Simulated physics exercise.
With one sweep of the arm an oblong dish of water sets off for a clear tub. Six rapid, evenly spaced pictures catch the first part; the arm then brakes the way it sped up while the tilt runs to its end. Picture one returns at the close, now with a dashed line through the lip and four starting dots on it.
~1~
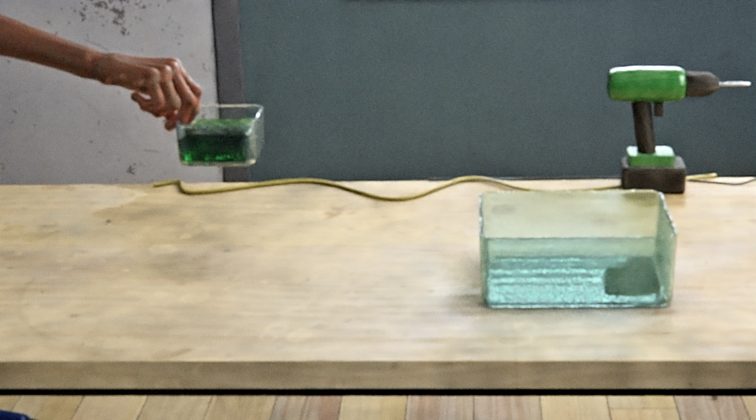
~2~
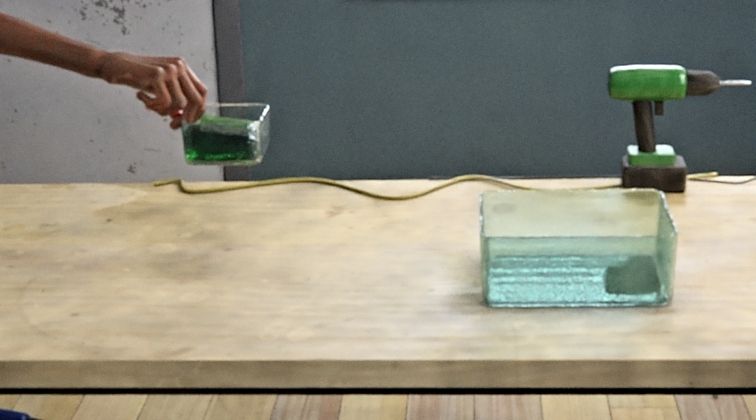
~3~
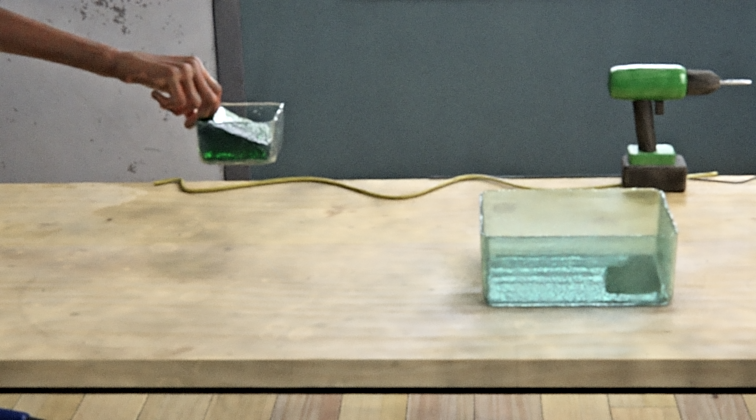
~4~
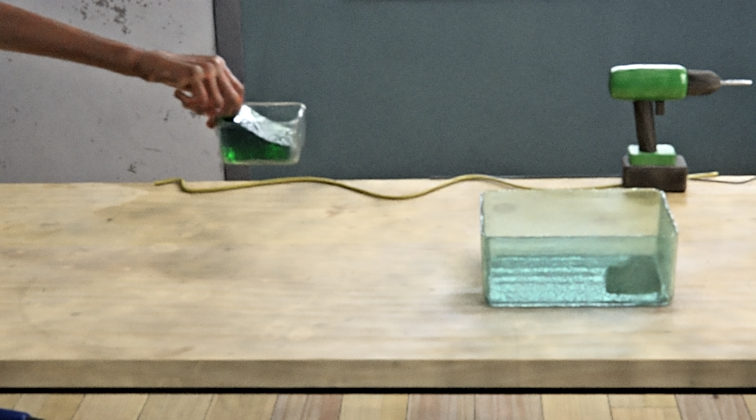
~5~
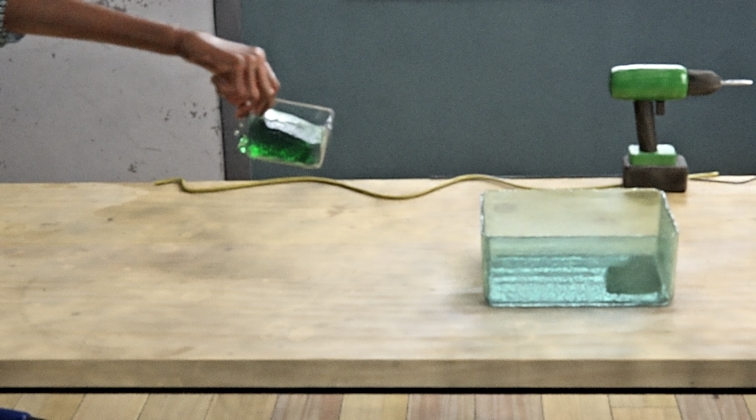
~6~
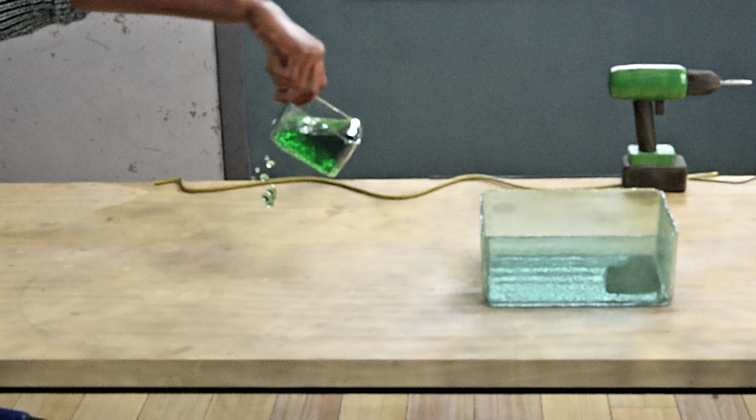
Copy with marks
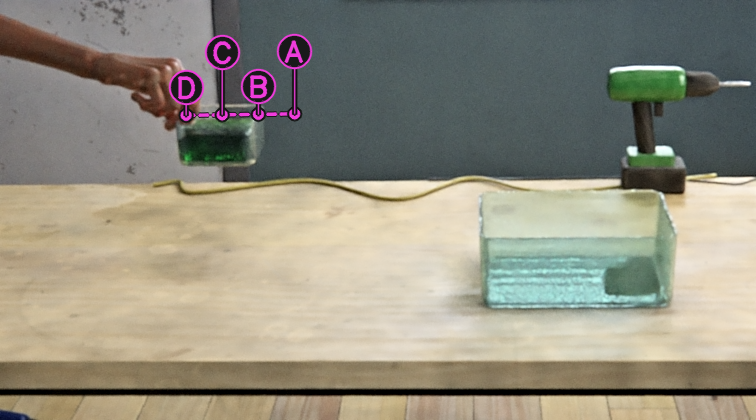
A hand carried a small clear dish of green liquid rightward above a wooden table toward a clear tub, then tipped it, and some liquid spilled over the dish's left side toward the tabletop.
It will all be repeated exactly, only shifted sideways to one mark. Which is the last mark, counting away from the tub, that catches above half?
Dot A.
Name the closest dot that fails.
It is B.
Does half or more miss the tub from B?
Yes, that goes wrong.
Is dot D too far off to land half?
Yes, it does.
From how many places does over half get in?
One of the four.
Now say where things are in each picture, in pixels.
Upright, lip at (257, 114); tub from (482, 305) to (672, 304); nothing has left yet.
Upright, lip at (262, 113); nothing has left yet.
Upright, lip at (277, 112); water is over the rim, down to (210, 113).
Upright, lip at (299, 112); water is over the rim, down to (221, 119).
Tipped about 11°, lip at (329, 119); water is over the rim, down to (247, 146).
Tipped about 34°, lip at (358, 134); water is over the rim, down to (272, 202).
On the marked copy, A at (294, 113); B at (258, 114); C at (222, 114); D at (186, 115).
Choosing A, about 77 % lands in the tub, 17 % falls short and 6 % goes beside or beyond.
Choosing B, about 11 % lands in the tub, 85 % falls short and 4 % goes beside or beyond.
Choosing C, about 0 % lands in the tub, 97 % falls short and 3 % goes beside or beyond.
Choosing D, about 0 % lands in the tub, 100 % falls short.
